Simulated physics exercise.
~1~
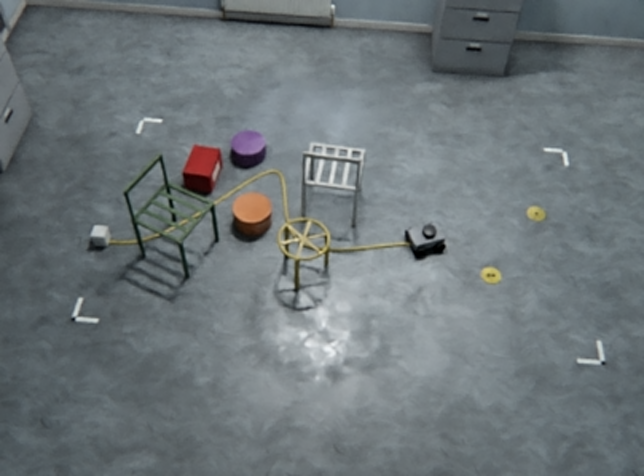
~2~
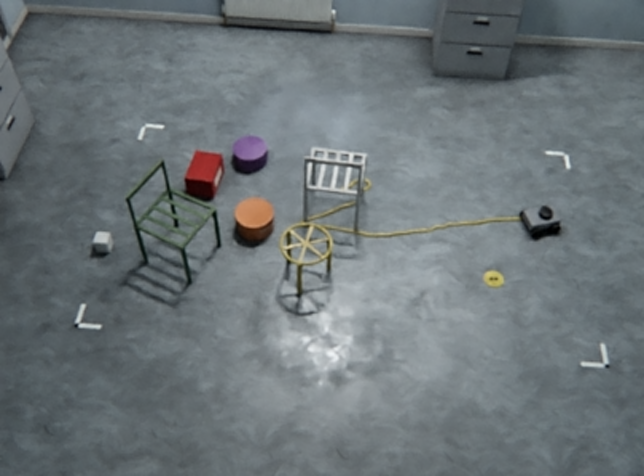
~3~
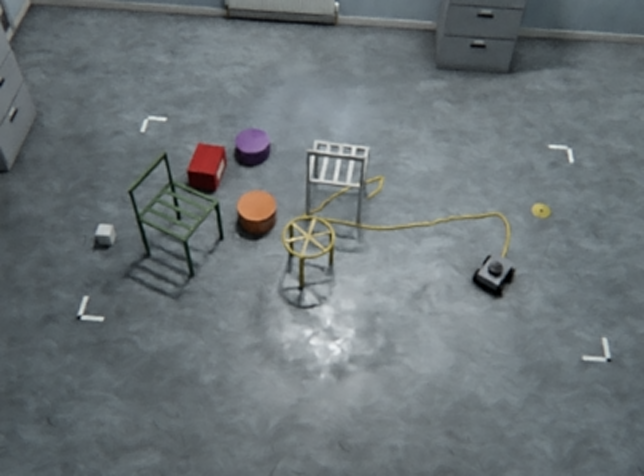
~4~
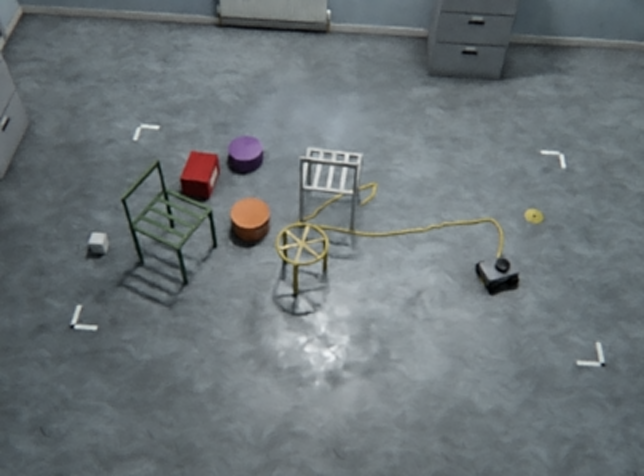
To begin with, a yellow lead runs from a small white block on the left, past a green chair, an orange bin and a yellow stool, to a dark cart, with a red box, a purple tub and a white chair nearby. The cart drives right to the farther yellow mark, and the lead pulls free of the block and trails after it. Next the cart turns back toward the viewer and slightly left, reaching the nearer mark and bending the lead behind it. There it stops, the unplugged lead lying loose around the white chair and stool, the furniture still standing in place.
